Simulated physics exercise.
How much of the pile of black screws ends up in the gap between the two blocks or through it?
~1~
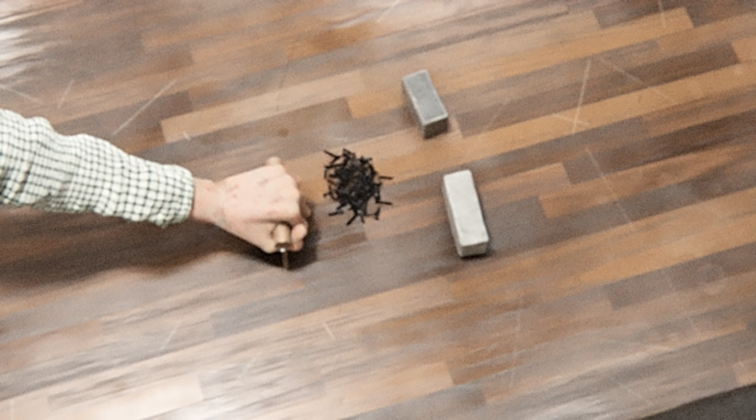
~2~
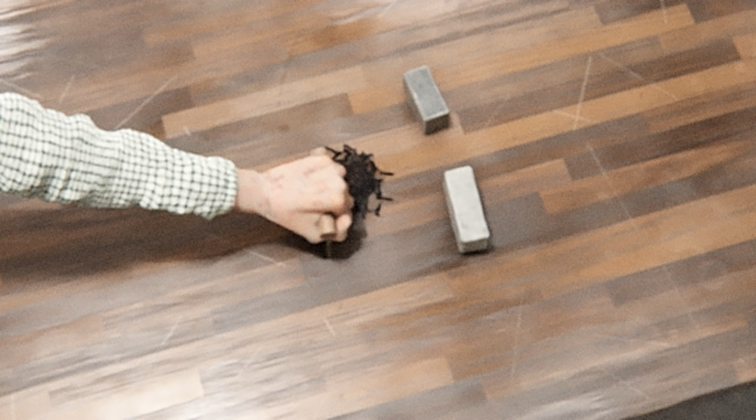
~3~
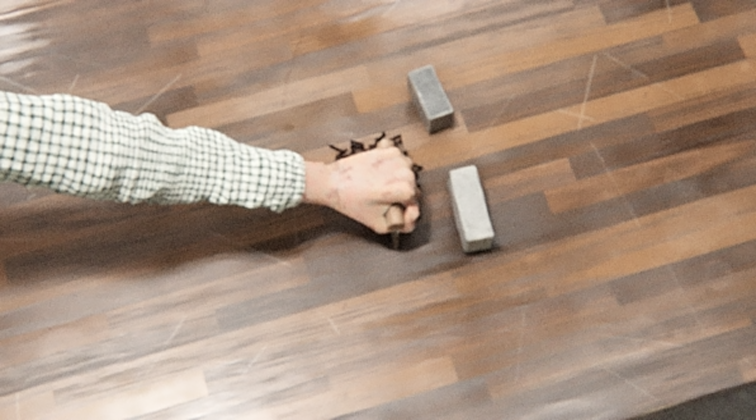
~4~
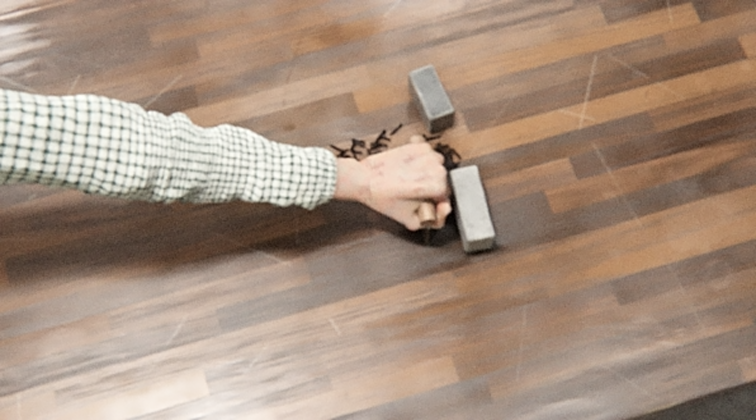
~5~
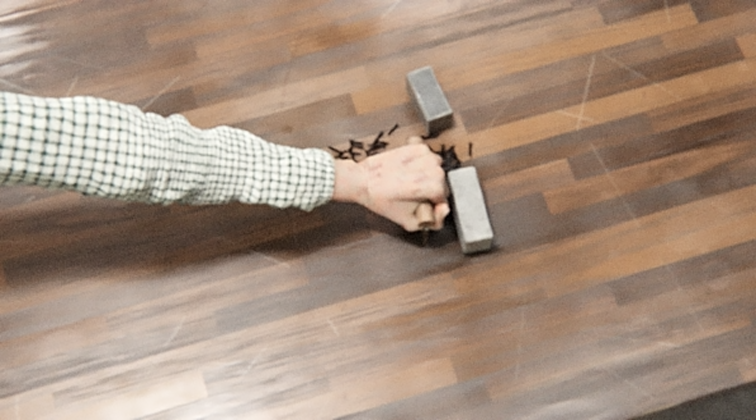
Only a modest part of the pile, clearly less than half, gets into the gap or through it. Most of the screws stay on the near side of the blocks.
